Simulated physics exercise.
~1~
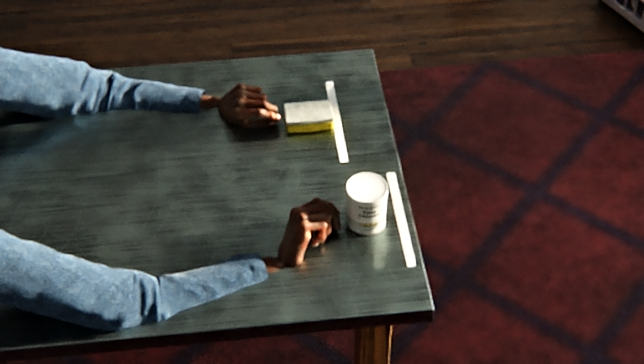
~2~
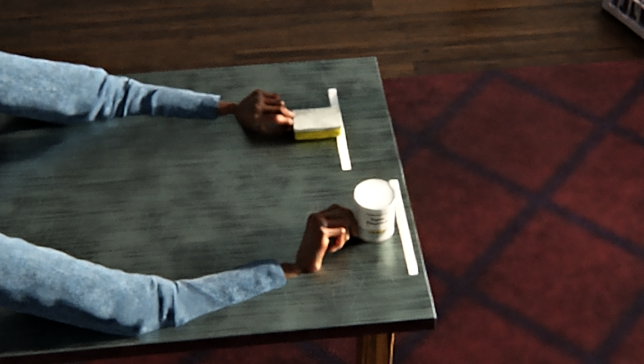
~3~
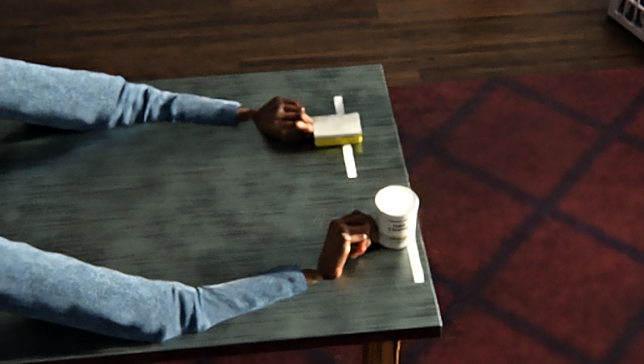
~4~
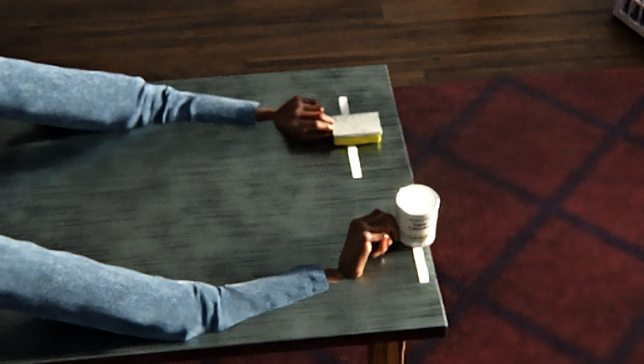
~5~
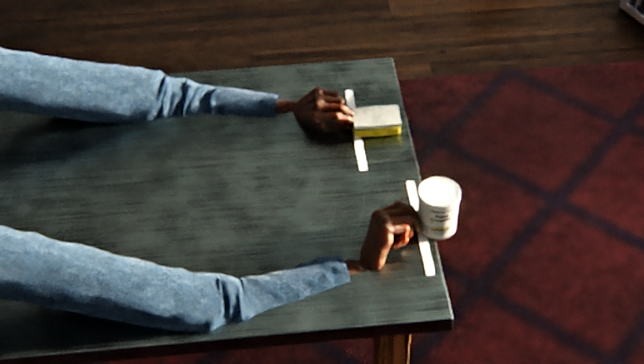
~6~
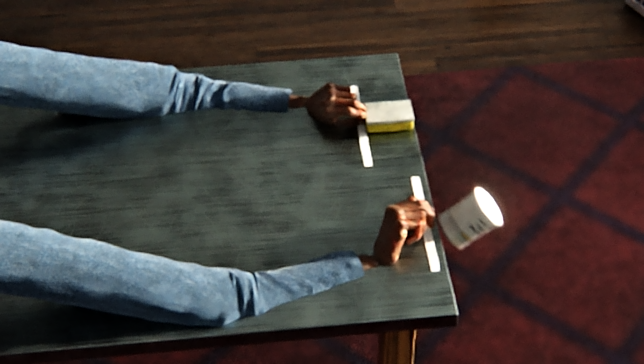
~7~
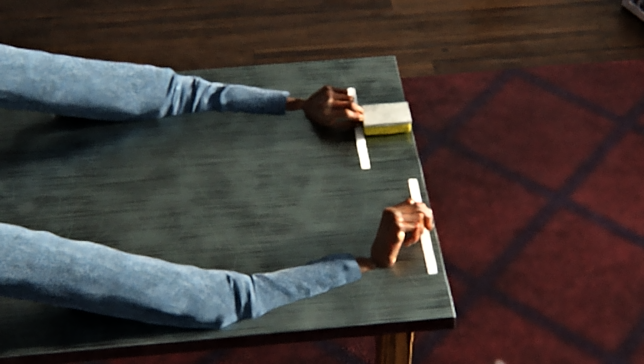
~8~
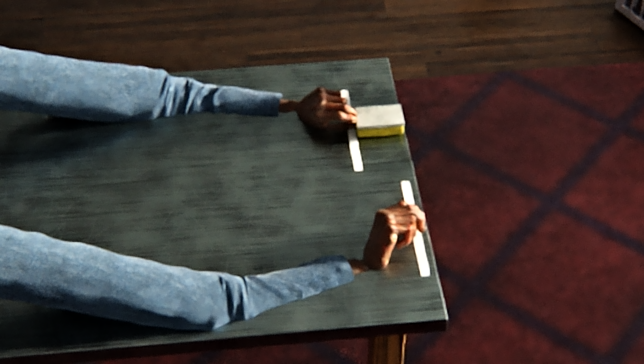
To begin with, two hands in blue denim sleeves rest on a dark table, one behind a yellow sponge and the other behind a white pot, with a strip of pale tape near each. Both hands push their objects steadily to the right, toward the table's edge. The sponge slides across the far tape, while the pot passes the near tape and reaches the edge. The pot then tips over the side and drops out of sight. At the end, the hands are still at the tape strips, and the sponge remains on the table.
